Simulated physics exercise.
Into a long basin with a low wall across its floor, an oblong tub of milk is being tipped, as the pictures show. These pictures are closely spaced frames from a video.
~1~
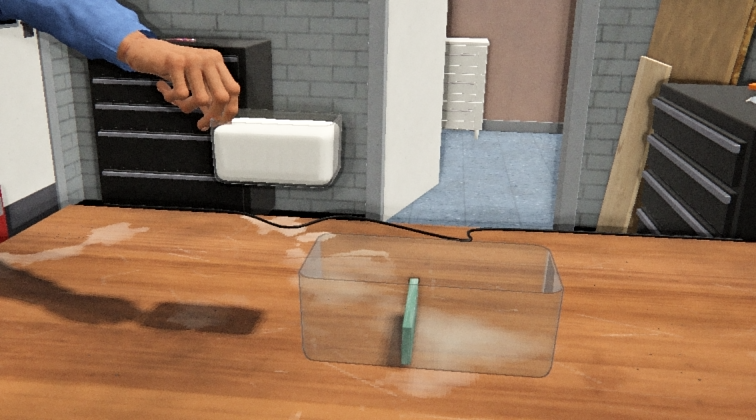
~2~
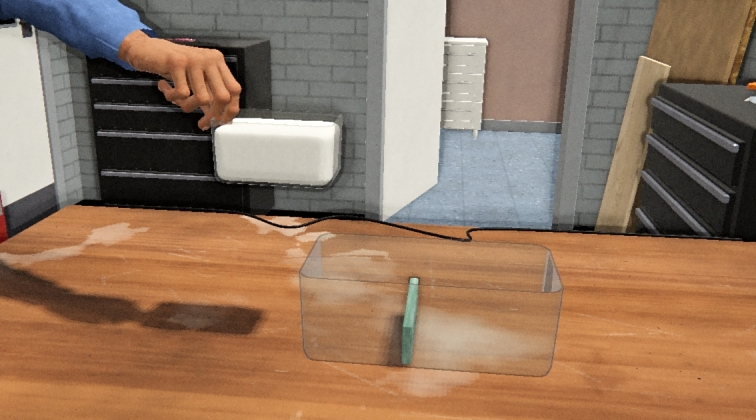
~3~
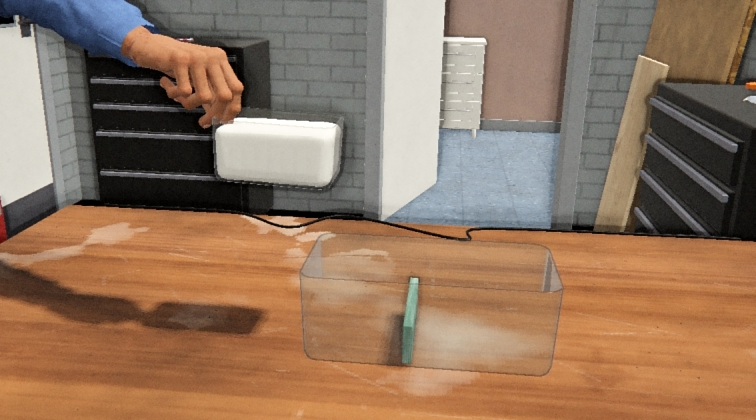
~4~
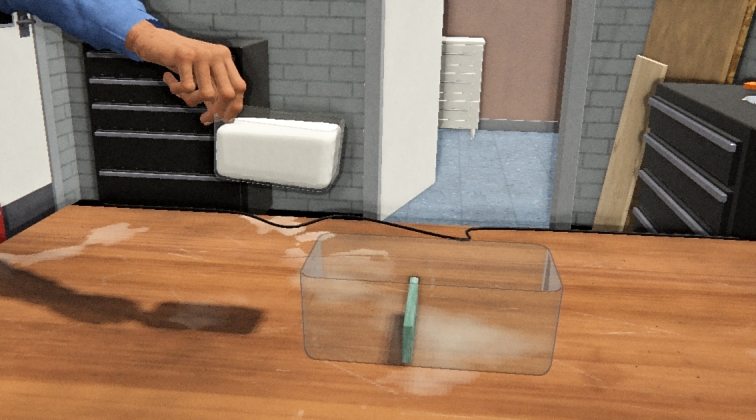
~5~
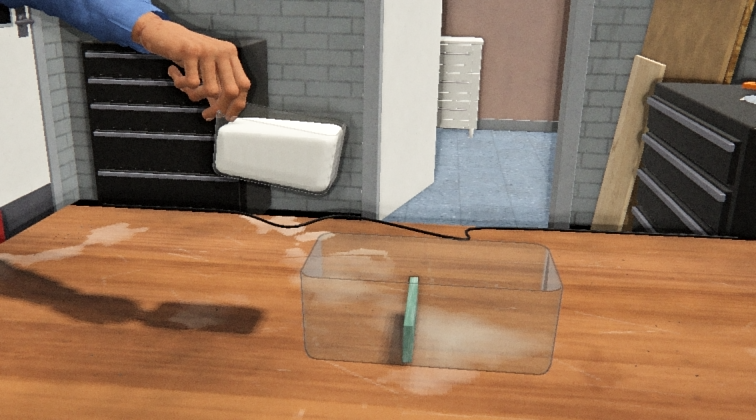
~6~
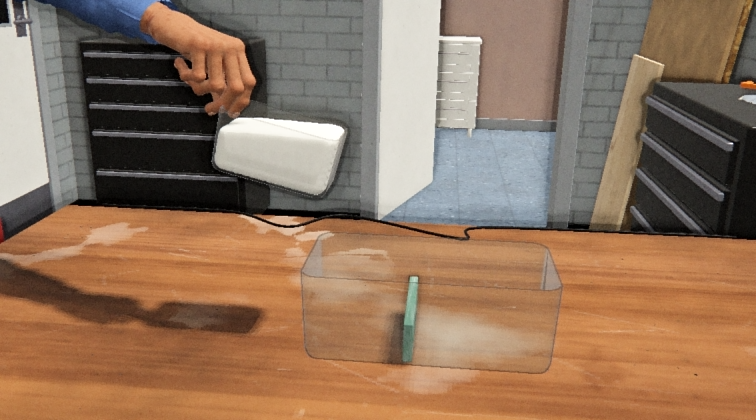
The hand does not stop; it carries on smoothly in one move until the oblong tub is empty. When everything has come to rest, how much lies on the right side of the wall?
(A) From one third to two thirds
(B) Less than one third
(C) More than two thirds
Answer: B.
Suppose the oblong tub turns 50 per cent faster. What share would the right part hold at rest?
About 5 per cent.
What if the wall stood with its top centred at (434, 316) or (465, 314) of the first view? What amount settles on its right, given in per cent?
In turn some 15 and 10 in a hundred.
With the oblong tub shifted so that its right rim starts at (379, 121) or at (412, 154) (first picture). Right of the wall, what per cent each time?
70 % and 85 %.
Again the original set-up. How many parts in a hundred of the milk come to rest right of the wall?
That share comes out near 15 percent.
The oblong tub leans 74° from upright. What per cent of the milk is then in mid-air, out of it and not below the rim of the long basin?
Estimated: 35 per cent or thereabouts.
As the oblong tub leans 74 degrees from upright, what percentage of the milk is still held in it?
Looks like roughly 40 percent is still held.
A moment on, the oblong tub is tipped part way and 38 per cent is still to pour, 21 is left of the wall and 5 right of it.
Next, the oblong tub is tipped right over and 5 per cent is still to pour, 75 is left of the wall and 14 right of it.
Then the oblong tub is tipped right over and 0 per cent is still to pour, 81 is left of the wall and 16 right of it.
Later the oblong tub is tipped right over and 0 per cent is still to pour, 81 is left of the wall and 16 right of it.
Finally, 81 per cent lies left of the wall, 16 right of it and 3 outside.
